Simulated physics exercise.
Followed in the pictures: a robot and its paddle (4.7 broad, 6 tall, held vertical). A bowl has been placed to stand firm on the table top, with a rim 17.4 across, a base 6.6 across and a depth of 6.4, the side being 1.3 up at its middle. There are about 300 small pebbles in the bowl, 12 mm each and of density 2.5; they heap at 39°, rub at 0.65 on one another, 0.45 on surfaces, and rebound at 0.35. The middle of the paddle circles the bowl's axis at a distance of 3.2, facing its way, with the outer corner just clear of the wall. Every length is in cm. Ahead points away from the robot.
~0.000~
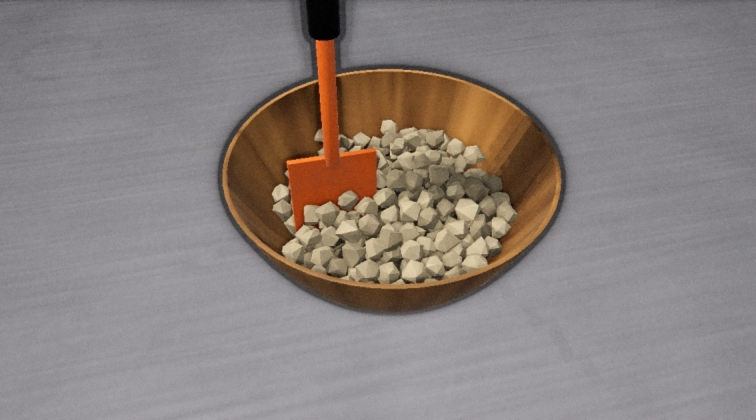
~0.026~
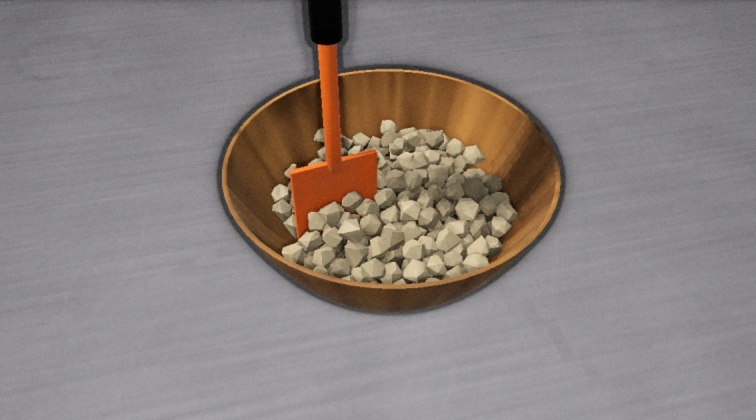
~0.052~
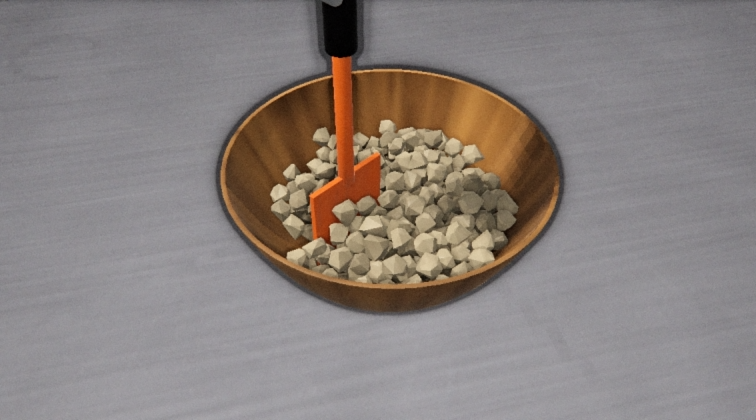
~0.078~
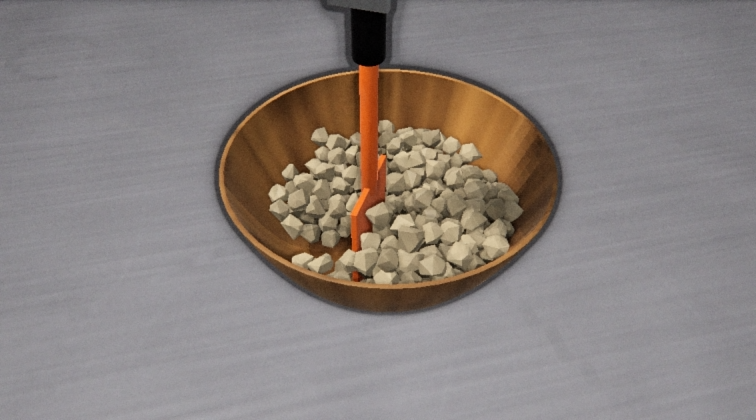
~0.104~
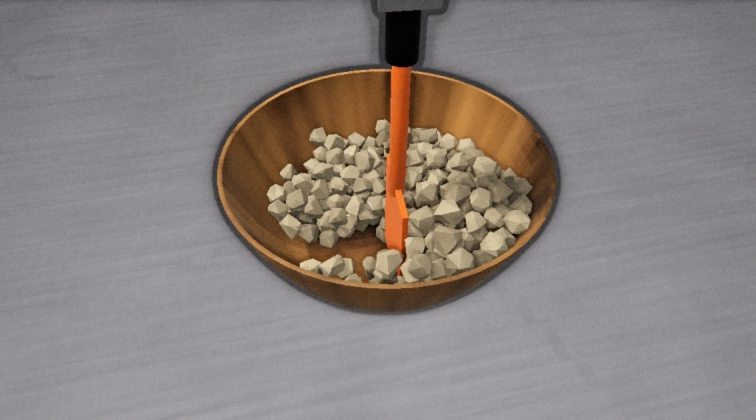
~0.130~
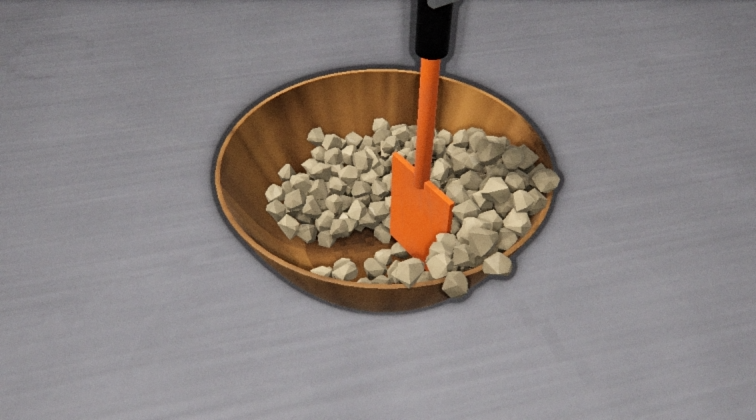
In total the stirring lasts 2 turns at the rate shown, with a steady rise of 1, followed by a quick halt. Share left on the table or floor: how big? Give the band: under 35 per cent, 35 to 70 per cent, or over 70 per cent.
Band: 35 to 70 per cent.
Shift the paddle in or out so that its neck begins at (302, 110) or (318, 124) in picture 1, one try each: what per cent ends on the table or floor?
Near 45 and 55 in a hundred, one try each.
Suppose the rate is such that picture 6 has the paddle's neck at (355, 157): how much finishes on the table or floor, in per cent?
Close to 15 in a hundred.
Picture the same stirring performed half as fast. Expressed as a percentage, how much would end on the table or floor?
Estimate: Near 20 in a hundred.
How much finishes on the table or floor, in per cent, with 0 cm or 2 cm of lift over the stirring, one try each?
Around 45 percent, then 35 percent.
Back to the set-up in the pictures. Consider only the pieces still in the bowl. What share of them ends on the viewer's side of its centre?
Close to 60 in a hundred.
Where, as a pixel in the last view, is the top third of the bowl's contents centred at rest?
The centre sits around (319, 249) in the last picture.
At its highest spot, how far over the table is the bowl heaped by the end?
7.0 cm, roughly.
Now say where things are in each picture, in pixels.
The first frame shows the paddle neck at (331, 133), 0° round; upper third of the load around (399, 194), from x 280 to 505, top at y 130; 298 in the bowl.
The second frame shows the paddle neck at (333, 138), 9° round; upper third of the load around (397, 200), from x 280 to 505, top at y 130.
The third frame shows the paddle neck at (345, 151), 32° round; upper third of the load around (399, 205), from x 280 to 505, top at y 130.
The fourth frame shows the paddle neck at (369, 160), 58° round; upper third of the load around (417, 212), from x 280 to 510, top at y 130.
The fifth frame shows the paddle neck at (398, 161), 85° round; upper third of the load around (450, 208), from x 275 to 520, top at y 130.
The sixth frame shows the paddle neck at (424, 154), 111° round; upper third of the load around (476, 190), from x 275 to 545, top at y 125; 296 in the bowl, 2 in flight or on the tool.
After 0.36 s, 346° round, highest piece 10 above the table; 216 in the bowl, 56 on the table or floor, 26 in flight or on the tool.
After 0.60 s, 222° round, highest piece 9 above the table; 174 in the bowl, 109 on the table or floor, 15 in flight or on the tool.
After 0.91 s, 0° round, highest piece 7 above the table; 164 in the bowl, 134 on the table or floor.
After 1.61 s, 0° round, highest piece 7 above the table; 164 in the bowl, 134 on the table or floor.
In the end, 164 in the bowl, 134 on the table or floor. That is 45 % on the table or floor.
